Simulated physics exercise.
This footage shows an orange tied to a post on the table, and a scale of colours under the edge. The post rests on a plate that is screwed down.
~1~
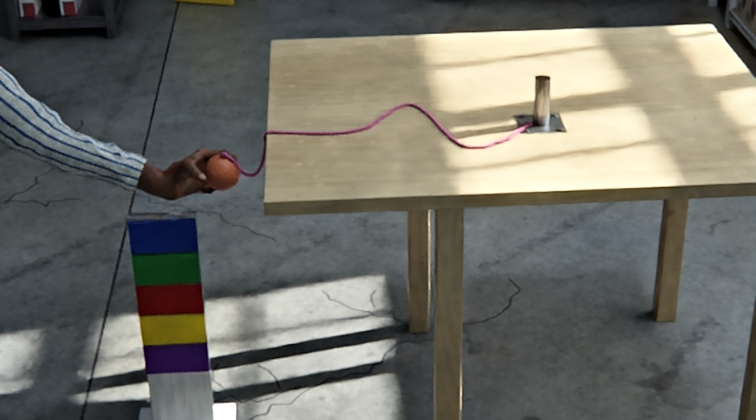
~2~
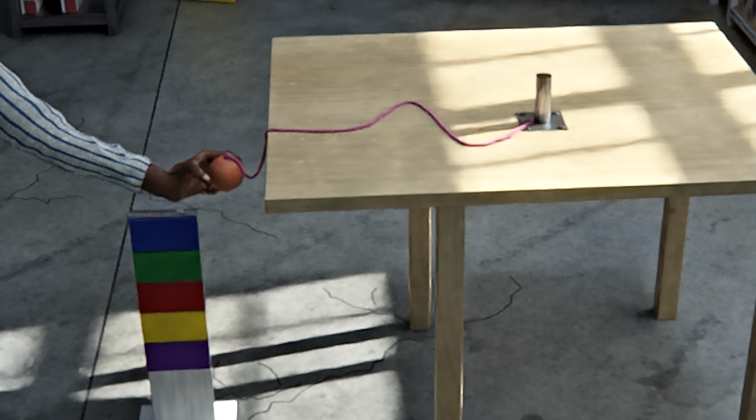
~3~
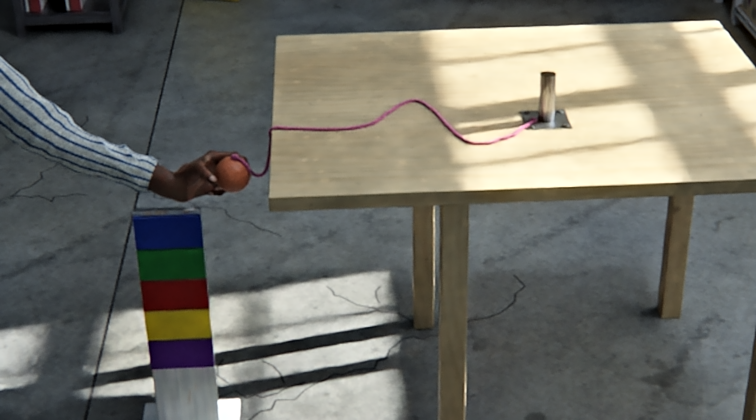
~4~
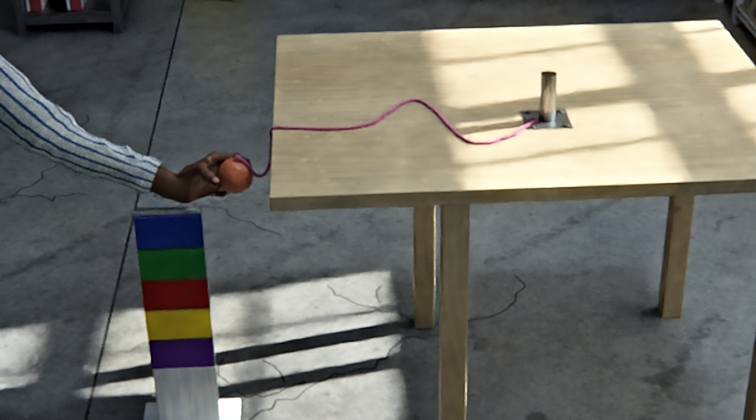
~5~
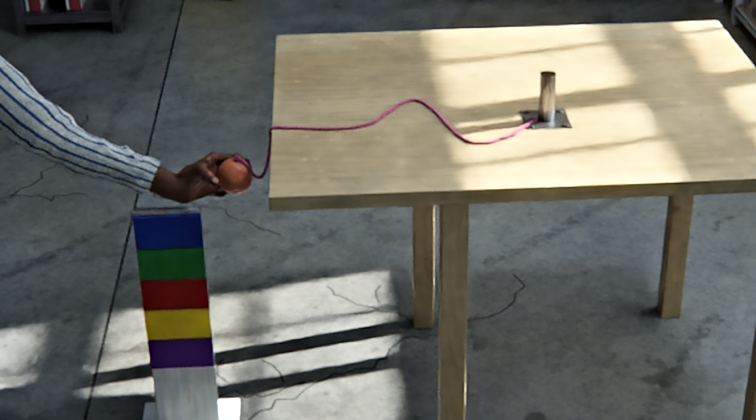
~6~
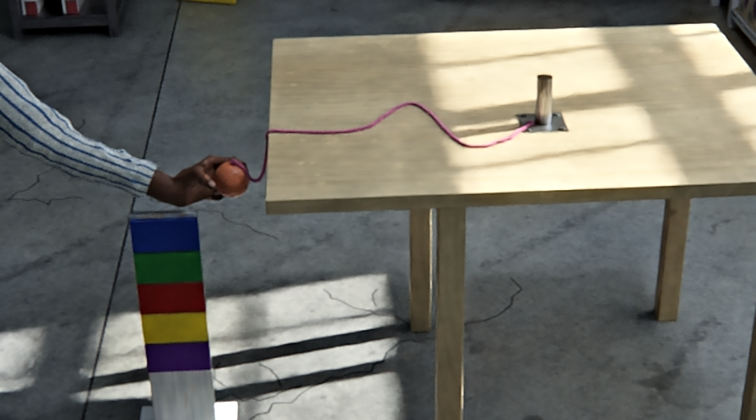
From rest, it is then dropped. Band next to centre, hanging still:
Yellow.
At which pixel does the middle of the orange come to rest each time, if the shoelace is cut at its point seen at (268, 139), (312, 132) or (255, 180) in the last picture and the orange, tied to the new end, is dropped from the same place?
The three cuts give roughly (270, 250), (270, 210) and (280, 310) respectively.
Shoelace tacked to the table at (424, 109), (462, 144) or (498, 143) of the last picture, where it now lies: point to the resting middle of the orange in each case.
It ends up near (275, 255) the first time, (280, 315) the second and (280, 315) the third.
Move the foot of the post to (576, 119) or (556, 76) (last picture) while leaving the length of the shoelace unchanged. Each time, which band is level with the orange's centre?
Try one - red; try two - red.
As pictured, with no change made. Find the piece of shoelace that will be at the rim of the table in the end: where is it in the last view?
The bit in question sits close to (378, 121).
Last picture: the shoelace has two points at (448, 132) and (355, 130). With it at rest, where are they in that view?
Point one: (401, 122); point two: (270, 157).
Early on, orange near (241, 288); level with red.
Midway, orange near (299, 323); level with yellow.
Near the end, orange near (279, 318); level with yellow.
Finally, orange near (282, 322); level with yellow. Its centre hangs level with the yellow band.
